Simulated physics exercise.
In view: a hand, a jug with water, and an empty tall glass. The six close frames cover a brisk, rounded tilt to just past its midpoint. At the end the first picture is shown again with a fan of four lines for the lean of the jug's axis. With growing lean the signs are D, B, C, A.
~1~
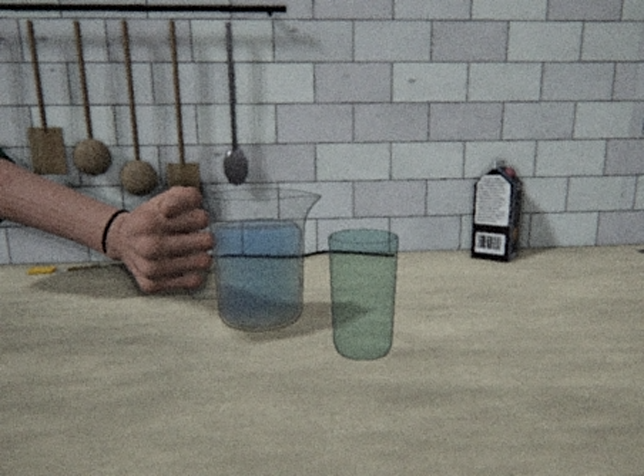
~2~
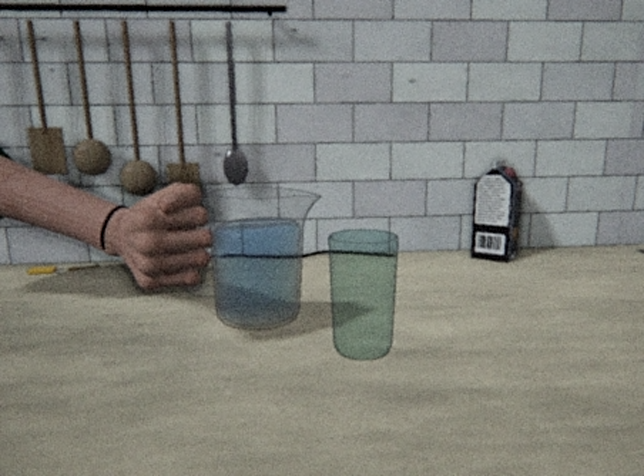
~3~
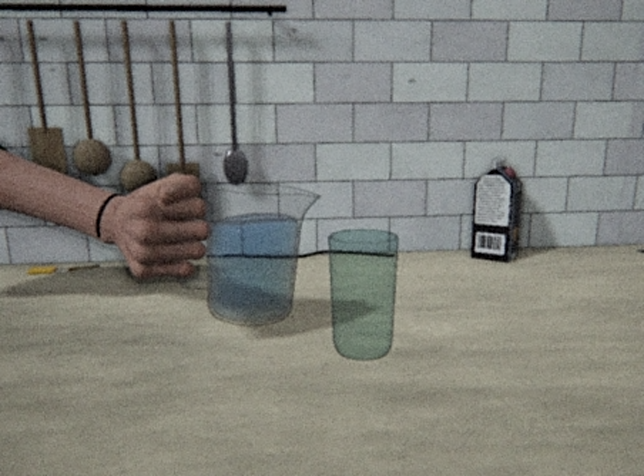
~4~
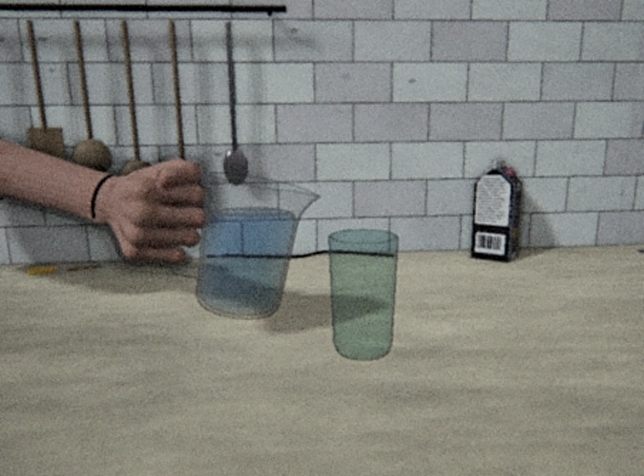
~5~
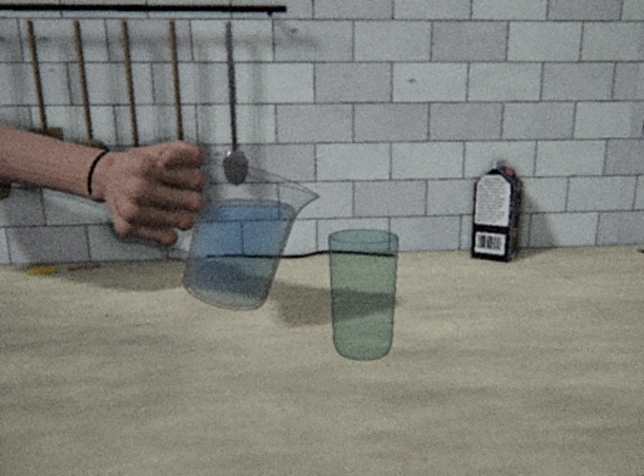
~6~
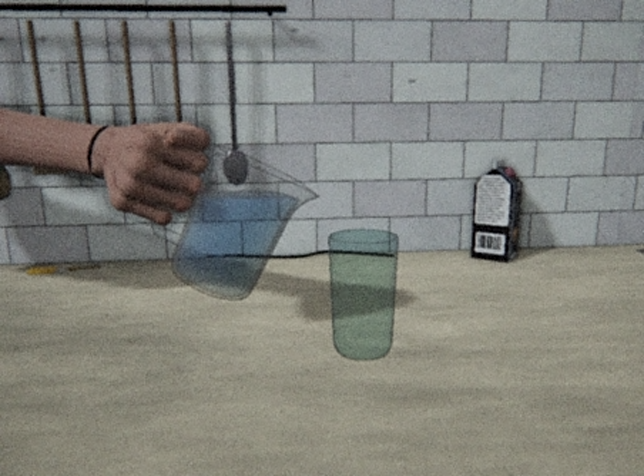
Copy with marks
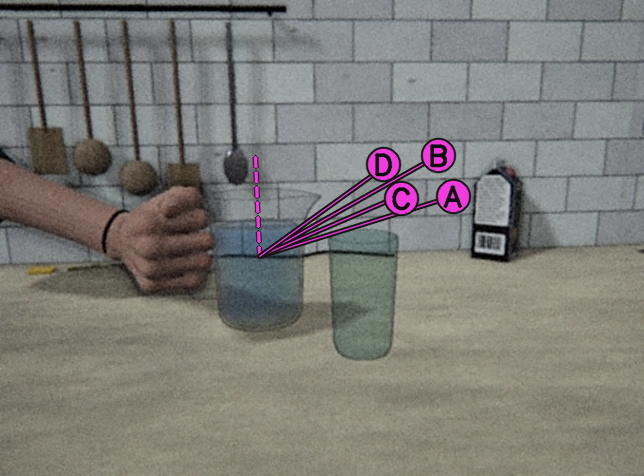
The clip opens with a hand at the left gripping a clear jug of blue-tinted water, upright beside an empty tall green glass on a counter. The hand then rises and steadily tilts the jug rightward toward the glass, the water still inside it as the clip ends.
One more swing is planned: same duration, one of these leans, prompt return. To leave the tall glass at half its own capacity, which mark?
B.
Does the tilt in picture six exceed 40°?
No.
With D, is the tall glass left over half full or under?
Under.
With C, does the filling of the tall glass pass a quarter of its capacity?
Yes, it does.
In magenta, A at (437, 201); B at (423, 163); C at (384, 202); D at (370, 176).
If A is chosen, the tall glass ends with about 83 % of what it can hold; 4 % of the water is spilt.
If B is chosen, the tall glass ends with about 50 % of what it can hold.
If C is chosen, the tall glass ends with about 69 % of what it can hold.
If D is chosen, the tall glass ends with about 34 % of what it can hold.
